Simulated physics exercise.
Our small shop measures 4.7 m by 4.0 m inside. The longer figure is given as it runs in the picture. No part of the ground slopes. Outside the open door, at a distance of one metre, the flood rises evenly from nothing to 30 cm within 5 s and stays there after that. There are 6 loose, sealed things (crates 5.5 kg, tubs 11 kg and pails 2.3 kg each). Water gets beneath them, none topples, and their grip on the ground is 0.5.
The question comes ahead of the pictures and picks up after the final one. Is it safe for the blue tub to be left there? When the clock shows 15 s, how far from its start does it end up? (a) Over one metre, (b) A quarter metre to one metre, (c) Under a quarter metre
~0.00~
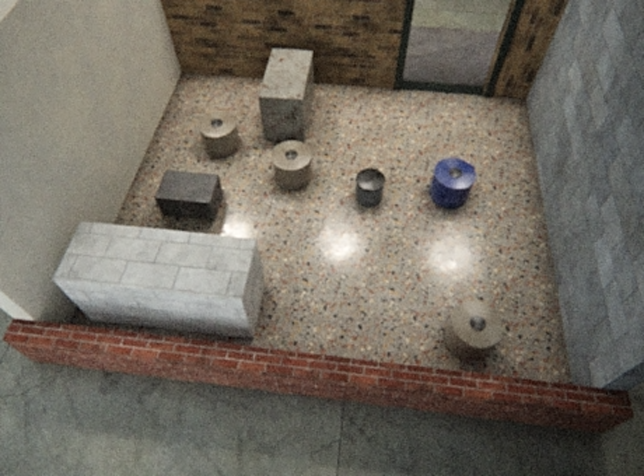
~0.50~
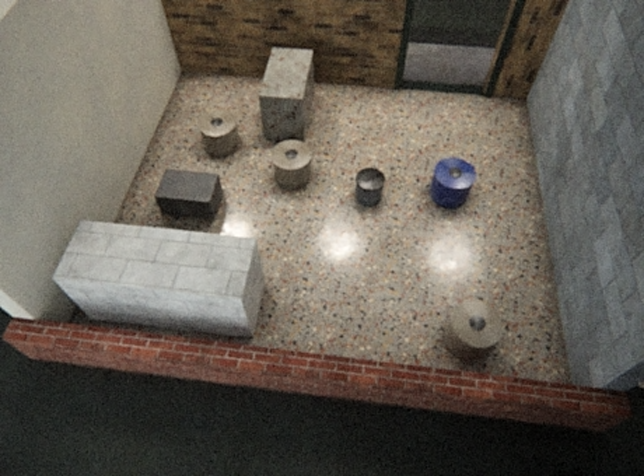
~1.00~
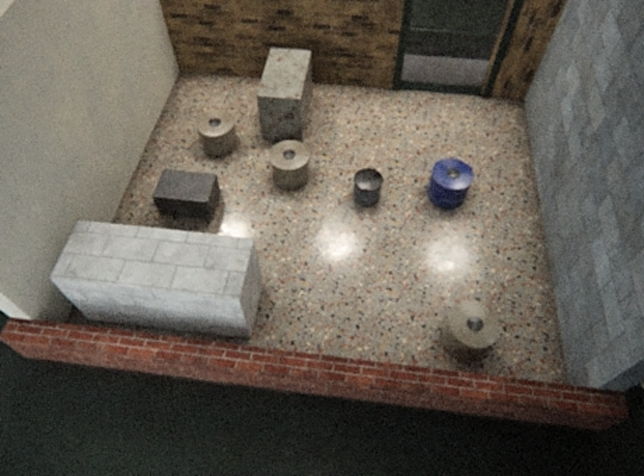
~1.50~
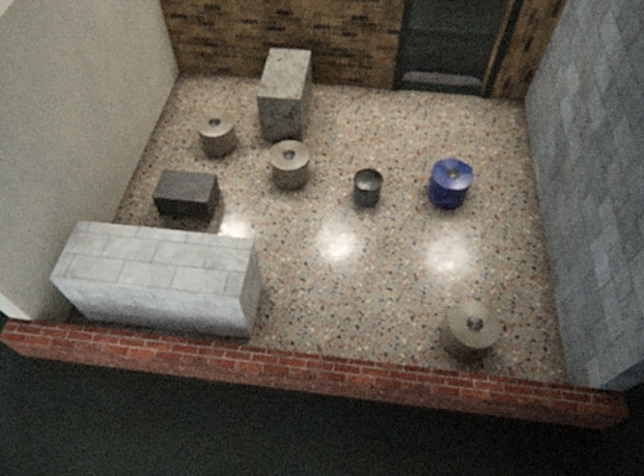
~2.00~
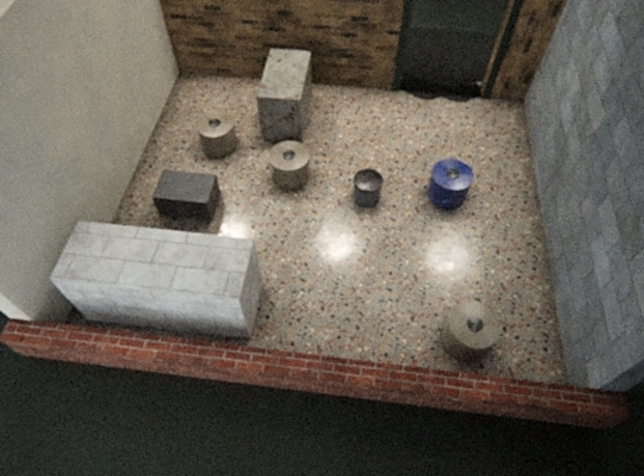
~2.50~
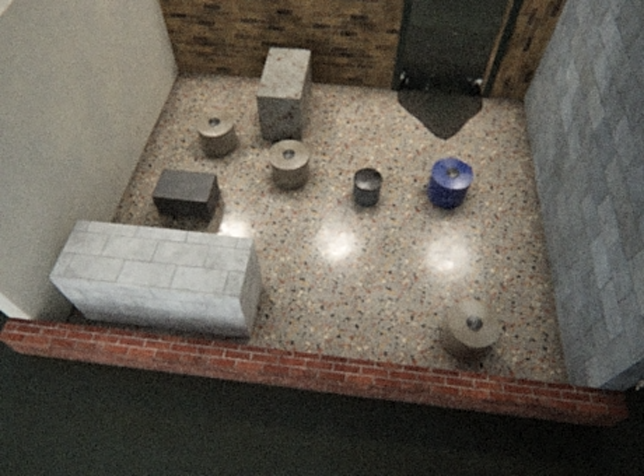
Over one metre.
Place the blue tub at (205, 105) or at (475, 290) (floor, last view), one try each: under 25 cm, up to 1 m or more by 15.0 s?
So, one try each: It budges a bit the first time and goes a long distance the second.
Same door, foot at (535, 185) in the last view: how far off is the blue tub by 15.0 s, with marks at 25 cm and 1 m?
The blue tub ends up a great distance away.
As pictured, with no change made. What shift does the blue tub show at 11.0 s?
Displacement by then near 200 cm.
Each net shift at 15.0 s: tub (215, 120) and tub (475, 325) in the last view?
The first is 50 cm from its start, the second 450 cm.
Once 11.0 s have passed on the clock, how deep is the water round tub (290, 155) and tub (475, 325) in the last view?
First about 9 cm, second about 10 cm.
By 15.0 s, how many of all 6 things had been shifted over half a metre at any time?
I count 6.
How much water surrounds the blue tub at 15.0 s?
The depth there is around 18 cm.
After 3.5 s the blue tub is near (452, 173), 0.0 m from its start, aground; 0 afloat.
After 6.8 s the blue tub is near (450, 288), 1.4 m from its start, afloat; 3 afloat.
After 11.0 s the blue tub is near (250, 215), 2.2 m from its start, afloat; 5 afloat.
After 15.0 s the blue tub is near (182, 117), 3.1 m from its start, afloat; 6 afloat.
